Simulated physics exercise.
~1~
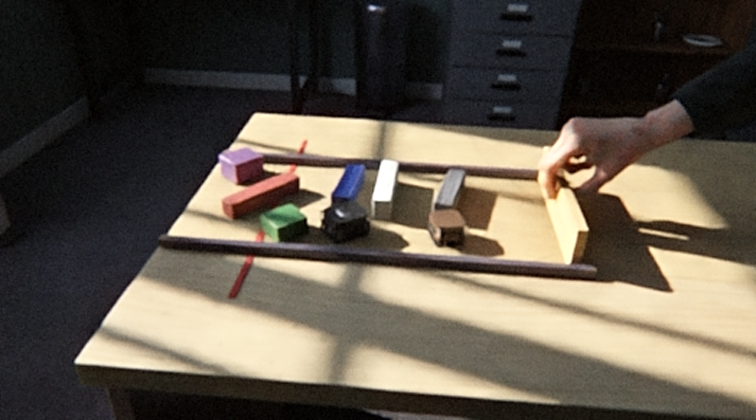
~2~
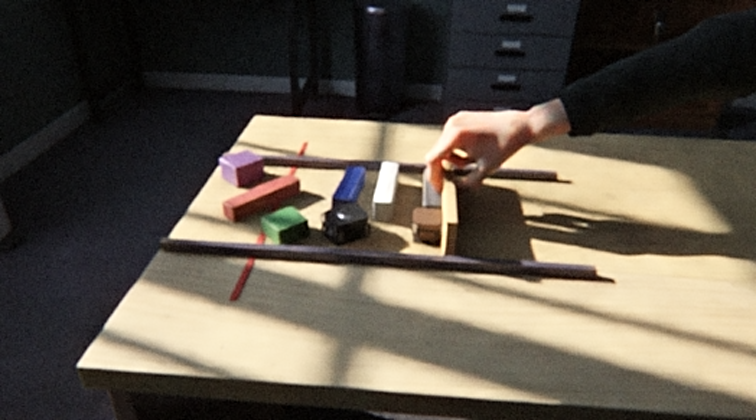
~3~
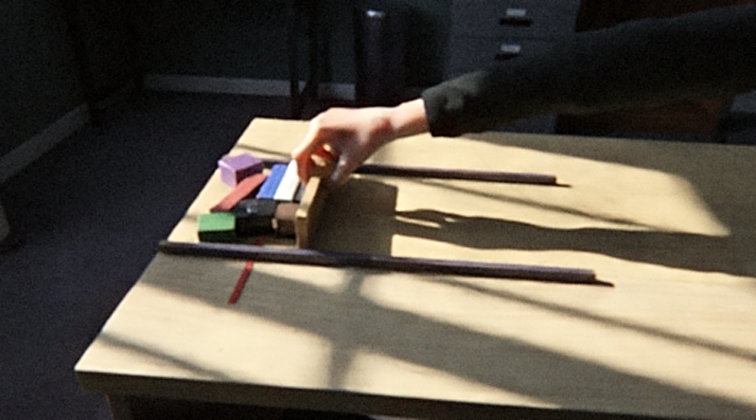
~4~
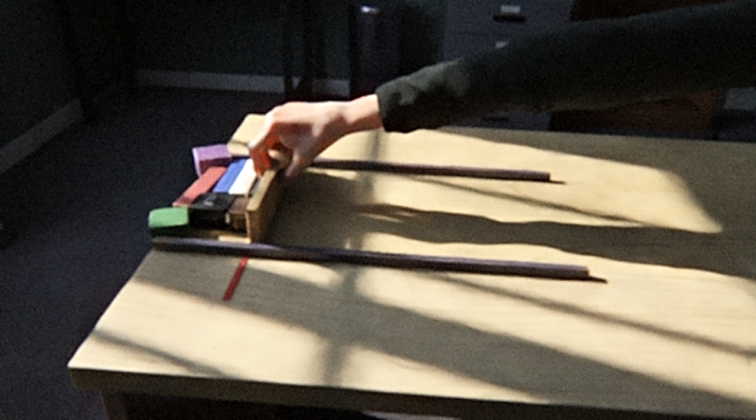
On a sunlit table, a hand slides a board left, bunching colored blocks between rails without any falling.
